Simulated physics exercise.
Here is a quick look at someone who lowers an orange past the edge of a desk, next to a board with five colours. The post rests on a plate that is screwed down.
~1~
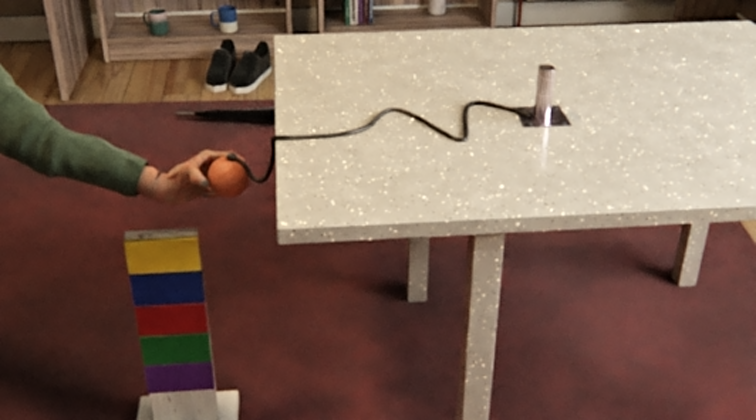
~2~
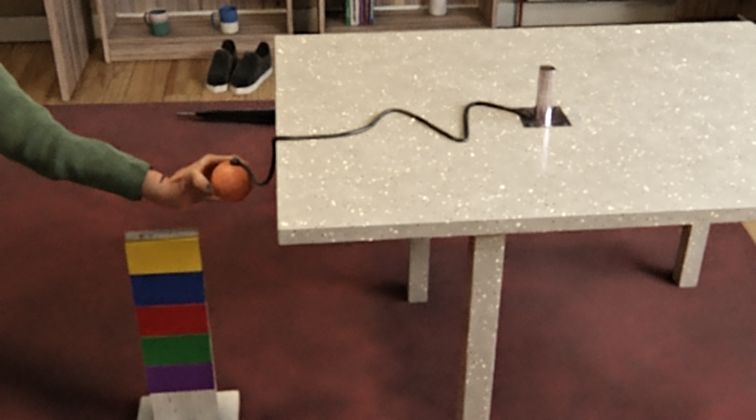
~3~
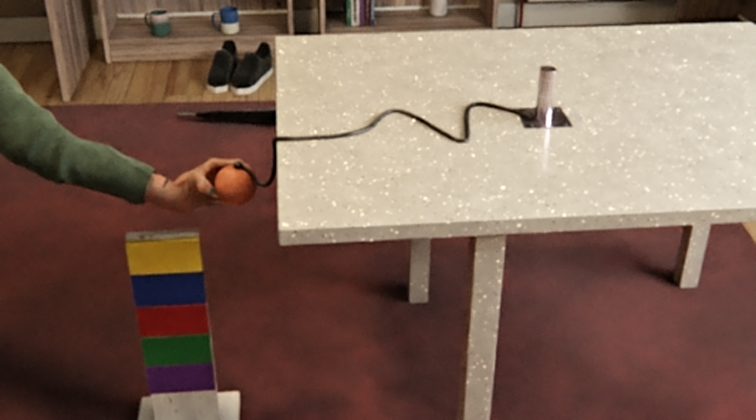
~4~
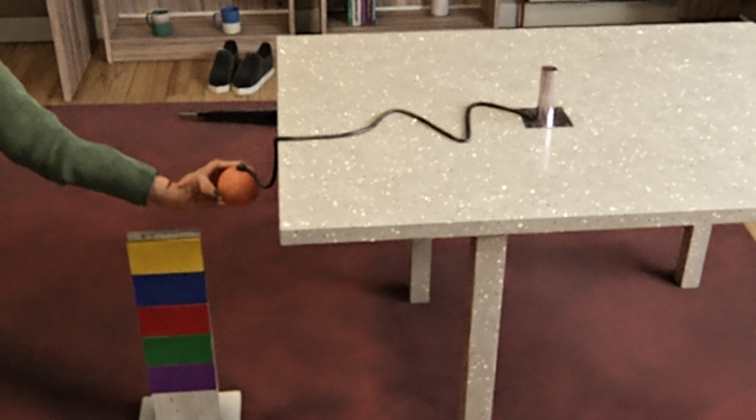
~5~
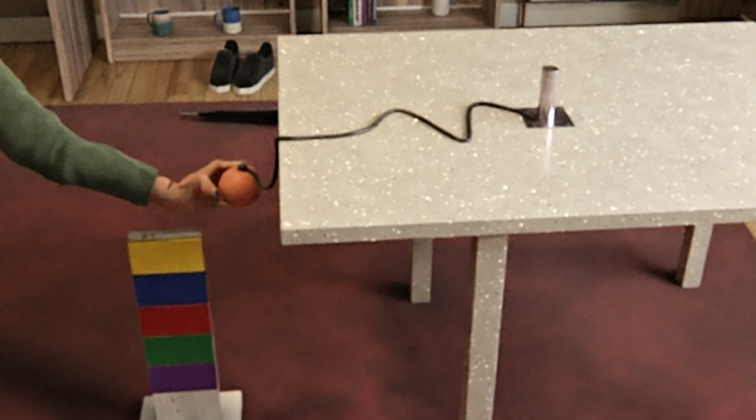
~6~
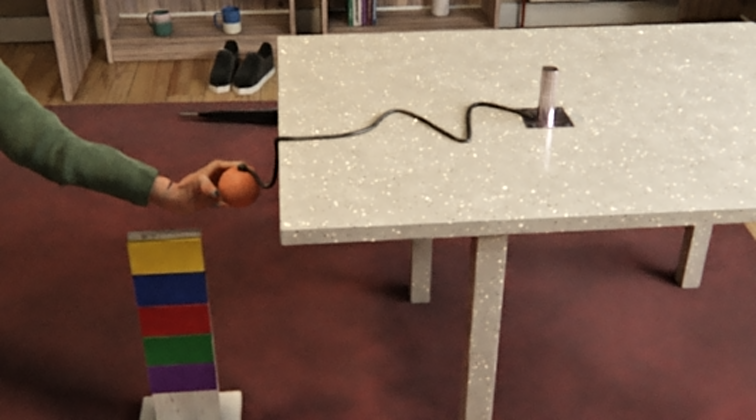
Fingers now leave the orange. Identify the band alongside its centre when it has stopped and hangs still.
Its centre is alongside the green band.
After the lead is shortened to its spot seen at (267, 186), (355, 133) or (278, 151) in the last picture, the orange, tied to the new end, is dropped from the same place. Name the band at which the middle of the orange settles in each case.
Red; above them all; blue.
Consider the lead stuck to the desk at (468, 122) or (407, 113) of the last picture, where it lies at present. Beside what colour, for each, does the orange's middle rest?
It would be red; yellow.
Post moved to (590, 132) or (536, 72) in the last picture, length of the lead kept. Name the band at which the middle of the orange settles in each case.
Answer, in order: Red, red.
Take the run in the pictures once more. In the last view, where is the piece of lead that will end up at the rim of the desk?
Look close to (389, 112) - that's the one.
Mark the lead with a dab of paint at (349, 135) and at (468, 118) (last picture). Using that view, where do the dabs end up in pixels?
The first finishes about (281, 200) and the second about (436, 123).
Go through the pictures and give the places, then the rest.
The first picture shows orange (229, 177); yellow (163, 257); blue (168, 290); red (172, 320); green (176, 350); purple (180, 378).
The second picture shows orange (232, 181); lead through (491, 105) (467, 132) (418, 118) (364, 129) (278, 142).
The third picture shows orange (236, 185).
The fourth picture shows orange (239, 187); lead through (493, 106) (468, 132) (420, 119) (366, 130) (280, 142).
The fifth picture shows orange (240, 187).
The sixth picture shows orange (239, 187); lead through (494, 106) (469, 133) (421, 119) (367, 130) (280, 142).
Soon after, orange near (316, 329); level with green.
Then, orange near (273, 340); level with green.
At rest, orange near (292, 341); level with green. At green.
